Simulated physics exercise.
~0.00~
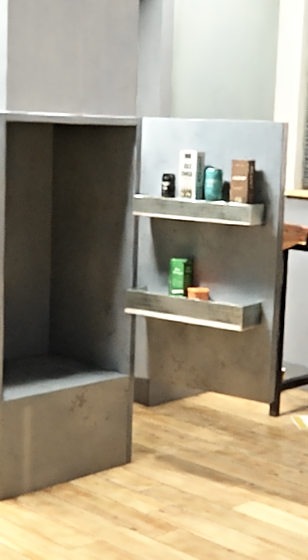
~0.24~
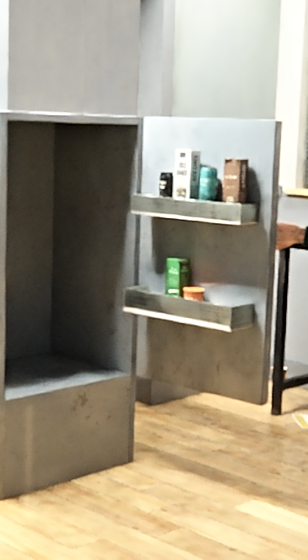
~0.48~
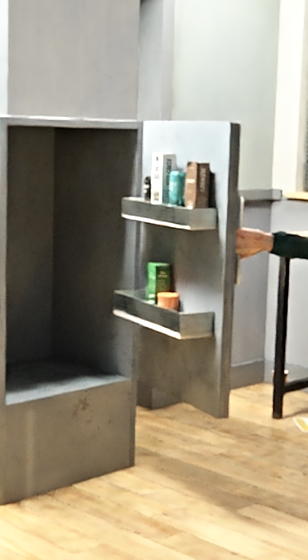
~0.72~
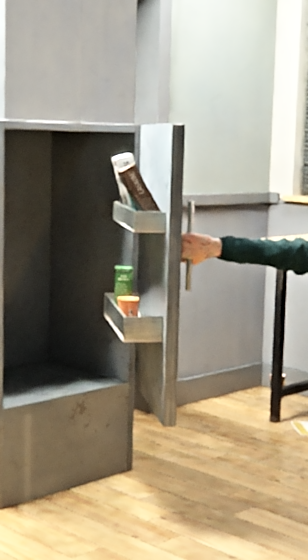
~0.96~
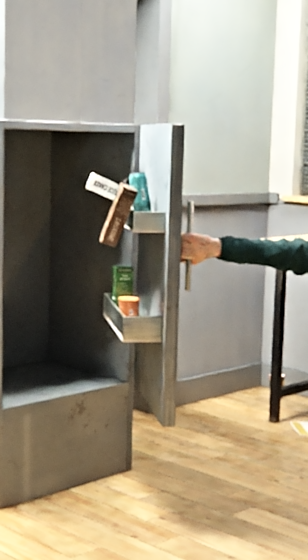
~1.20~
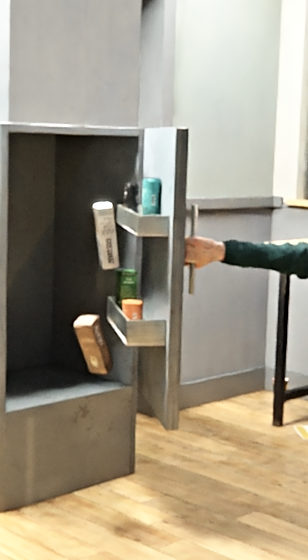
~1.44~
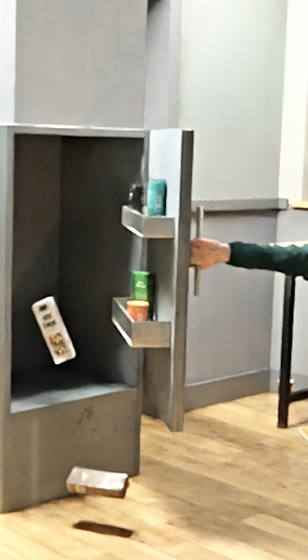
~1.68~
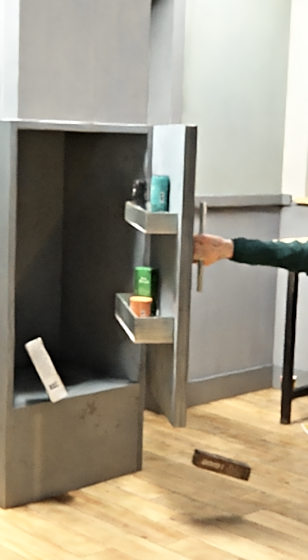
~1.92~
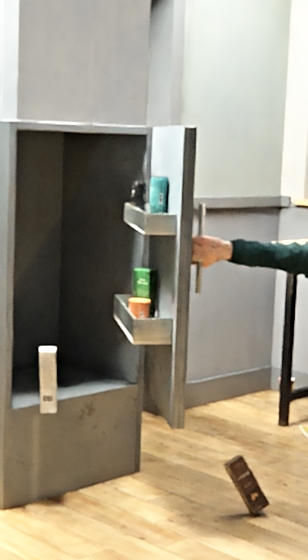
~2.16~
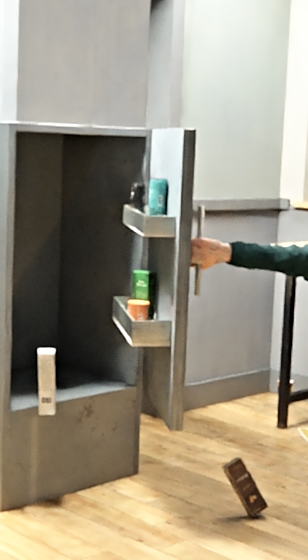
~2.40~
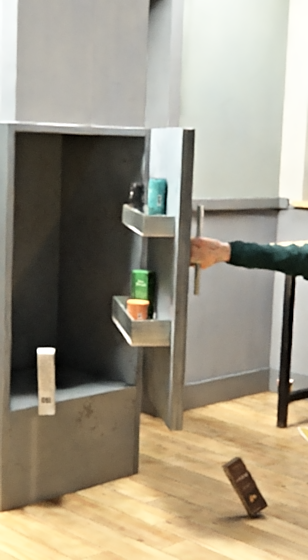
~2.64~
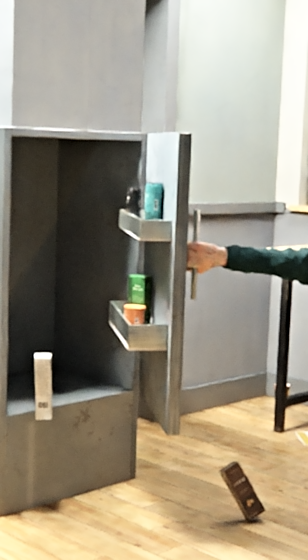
A grey locker door with two racks on its inner side swings left toward an open grey cabinet, seen from the front in a room with a pale wooden floor. The upper rack holds a black can, a white carton, a turquoise can and a brown carton; the lower holds a green carton and an orange tin. A hand in a dark green sleeve appears at the door's edge, and the door stops partly open. The white and brown cartons tip over the rail and tumble down. The white one ends upright on the cabinet's ledge, while the brown one bounces right and ends leaning above the floor, the others still racked.
